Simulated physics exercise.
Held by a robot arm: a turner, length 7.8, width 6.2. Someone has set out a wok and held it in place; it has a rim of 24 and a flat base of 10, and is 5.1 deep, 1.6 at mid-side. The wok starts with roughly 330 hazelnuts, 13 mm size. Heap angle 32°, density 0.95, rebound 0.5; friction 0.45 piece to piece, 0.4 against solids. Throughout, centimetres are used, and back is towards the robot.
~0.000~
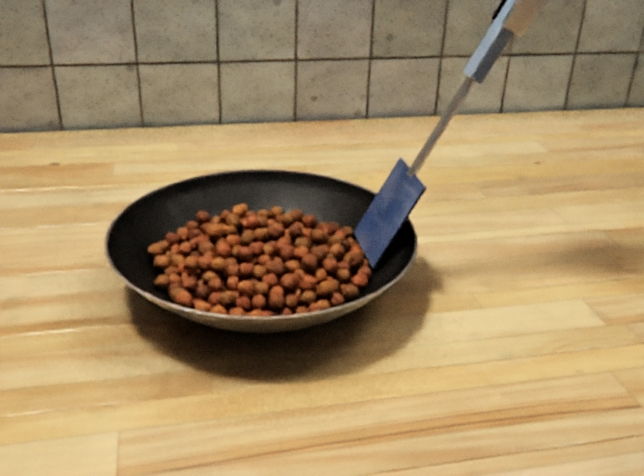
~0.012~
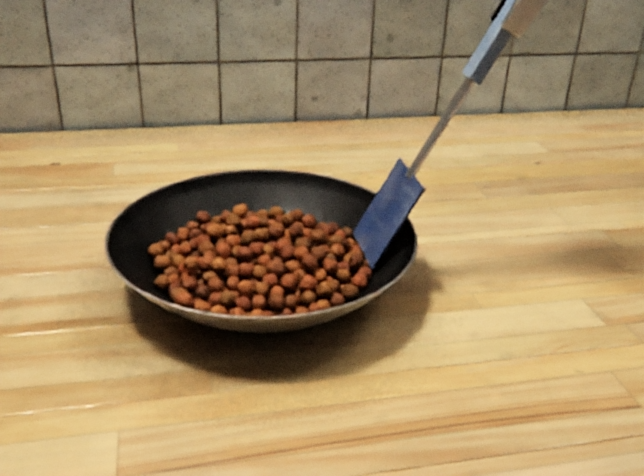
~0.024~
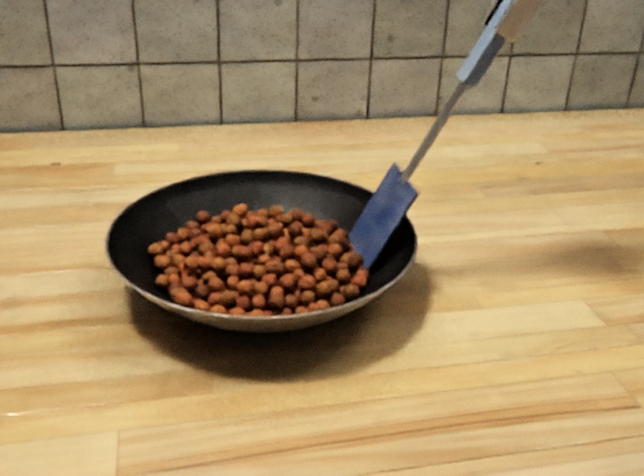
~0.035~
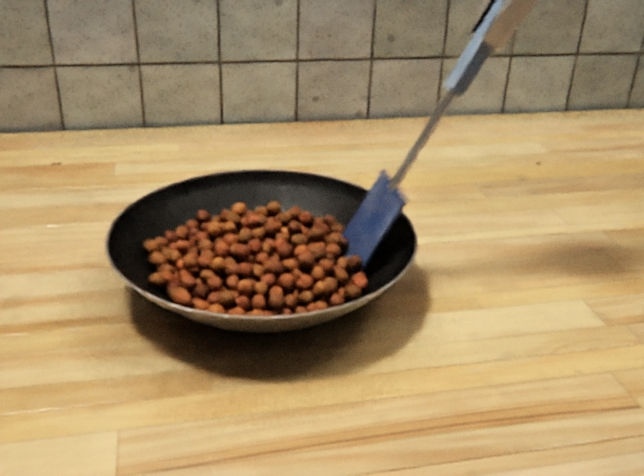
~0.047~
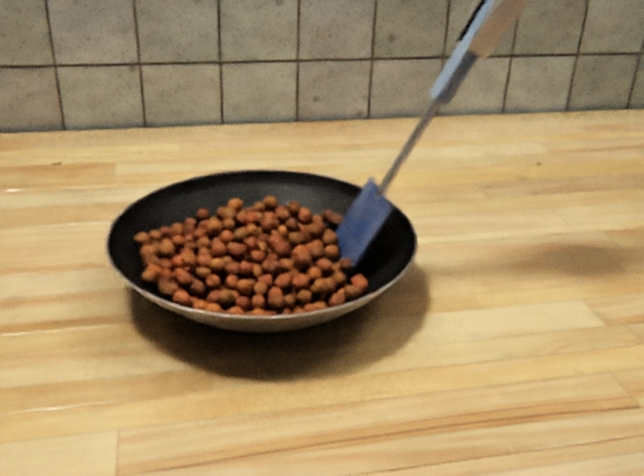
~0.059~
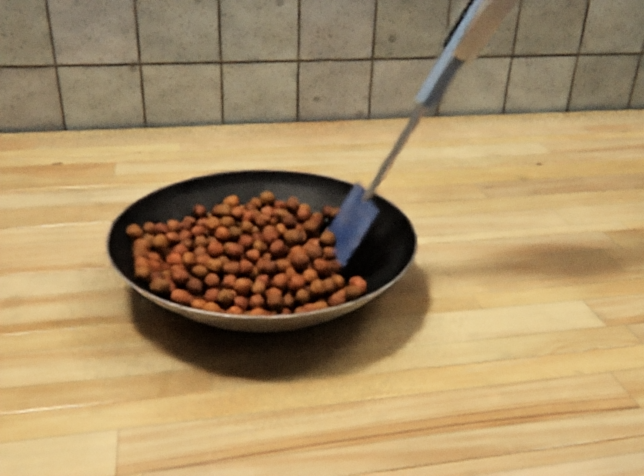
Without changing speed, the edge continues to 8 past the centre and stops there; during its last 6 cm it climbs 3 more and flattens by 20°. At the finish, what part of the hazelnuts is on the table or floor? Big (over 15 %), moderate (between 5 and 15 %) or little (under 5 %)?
The share is big.
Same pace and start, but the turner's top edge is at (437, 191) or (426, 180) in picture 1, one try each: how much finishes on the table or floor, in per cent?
I'd say near 35 per cent for the first and near 30 per cent for the second.
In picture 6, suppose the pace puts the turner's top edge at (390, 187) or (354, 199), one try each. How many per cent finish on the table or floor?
I'd estimate close to 20 and 50 in a hundred.
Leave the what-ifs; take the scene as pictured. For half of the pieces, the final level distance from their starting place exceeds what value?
Distance: Around 5 cm.
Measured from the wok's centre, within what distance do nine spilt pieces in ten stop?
That's near 50 cm.
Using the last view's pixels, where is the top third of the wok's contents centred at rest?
I'd say around pixel (197, 253).
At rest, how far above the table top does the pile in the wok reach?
Height at the end: Around 4.5 cm.
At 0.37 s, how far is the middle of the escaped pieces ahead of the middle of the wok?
Roughly 20 cm.
By 0.11 s, sloping 62°, highest piece 6 above the table; 334 in the wok.
By 0.15 s, sloping 55°, highest piece 7 above the table; 329 in the wok, 5 on the blade or in flight.
By 0.37 s, sloping 42°, highest piece 10 above the table; 217 in the wok, 79 on the table or floor, 38 on the blade or in flight.
By 1.42 s, sloping 42°, highest piece 4 above the table; 217 in the wok, 117 on the table or floor.
Final count, 217 in the wok, 117 on the table or floor. That is 35 % on the table or floor.
